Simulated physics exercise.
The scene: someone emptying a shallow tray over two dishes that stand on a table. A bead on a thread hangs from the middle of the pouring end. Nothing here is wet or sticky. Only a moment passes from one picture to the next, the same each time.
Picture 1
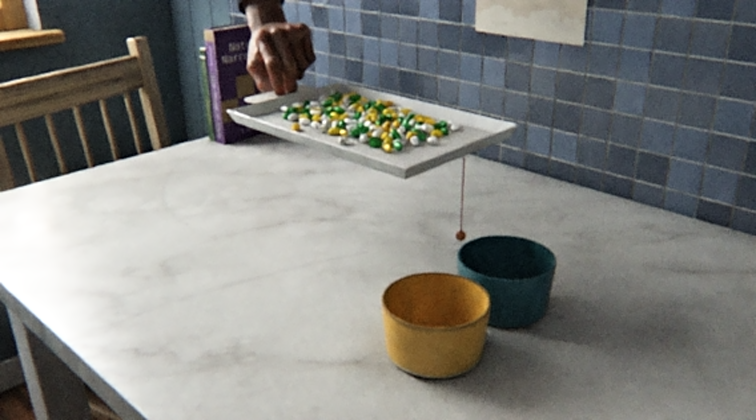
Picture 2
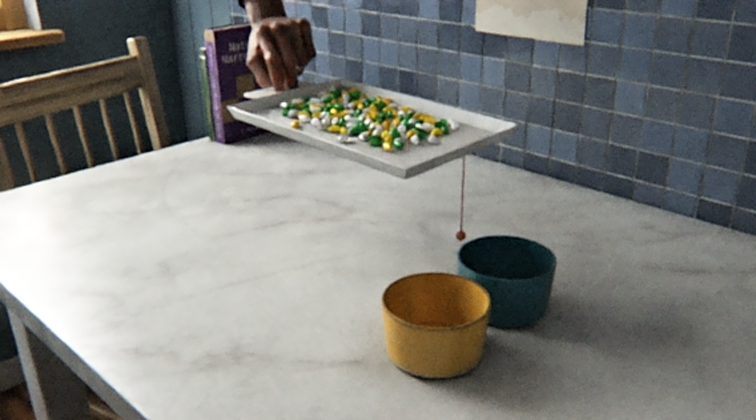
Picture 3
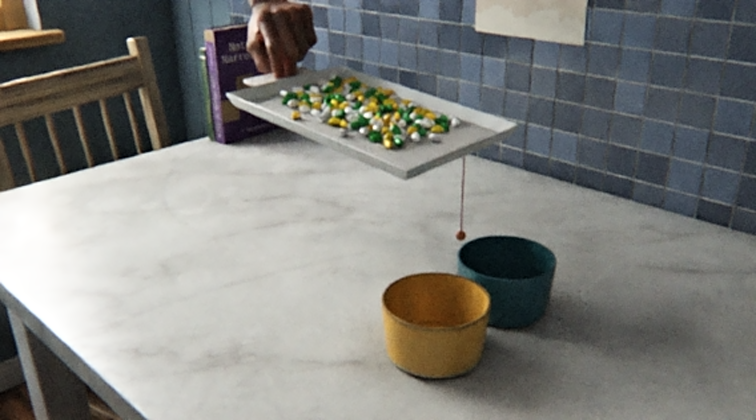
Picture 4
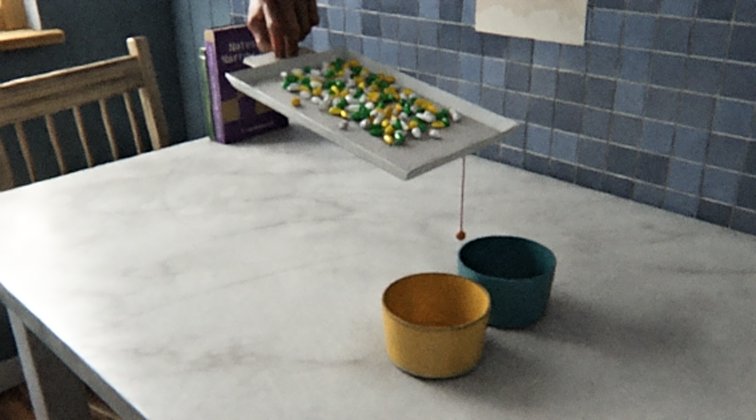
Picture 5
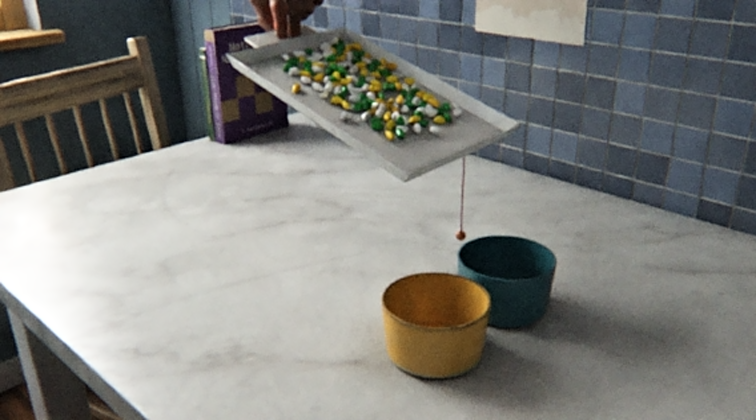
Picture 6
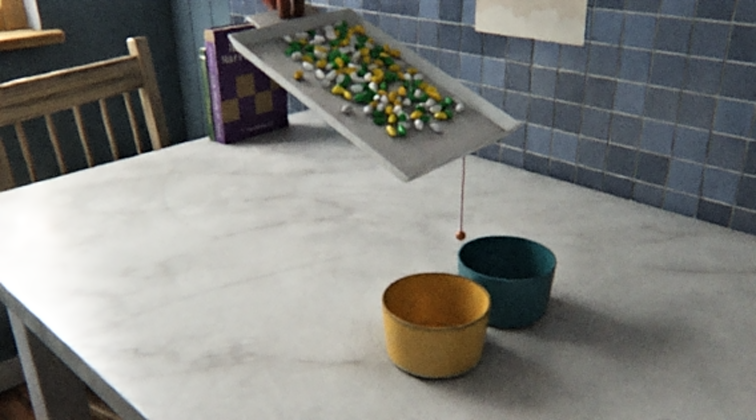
On a marble-topped table against a blue tiled wall, a yellow dish and a teal dish stand beneath a shallow tray of jelly beans, with a bead hanging on a thread. A hand steadily raises the tray's far end, steepening it from nearly level to a clear slant, lowest at the left corner.
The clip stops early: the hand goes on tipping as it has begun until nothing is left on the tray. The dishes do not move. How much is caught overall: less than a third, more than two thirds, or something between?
Together they catch over two thirds.
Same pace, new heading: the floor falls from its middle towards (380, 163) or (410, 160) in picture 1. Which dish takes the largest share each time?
One: Left. Two: The left dish.
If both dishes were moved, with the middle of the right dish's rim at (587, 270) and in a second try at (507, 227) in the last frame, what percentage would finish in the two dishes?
About 20 and 20 per cent.
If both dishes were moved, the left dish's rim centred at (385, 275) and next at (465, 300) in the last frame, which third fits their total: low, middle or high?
At the first place under a third, at the second beyond two thirds.
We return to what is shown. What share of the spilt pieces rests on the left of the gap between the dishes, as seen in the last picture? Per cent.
Near 10 %.
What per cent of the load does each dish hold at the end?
Left dish: 40 %, right dish: 40 %.
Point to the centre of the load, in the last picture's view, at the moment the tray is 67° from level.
At about (466, 170).
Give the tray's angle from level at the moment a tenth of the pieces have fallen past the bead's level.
At about 70°.
Shortly afterwards, tray tipped steeply; near half on the tray; a little in the left dish; a little in the right dish; near a third in the air.
Next, tray tipped past a quarter turn; near half in the left dish; near a third in the right dish; near a quarter outside both; only a few in the air.
Some moments later, tray tipped past a quarter turn; near half in the left dish; near a third in the right dish; near a quarter outside both.
In the end, tray tipped past a quarter turn; near half in the left dish; near a third in the right dish; near a quarter outside both.
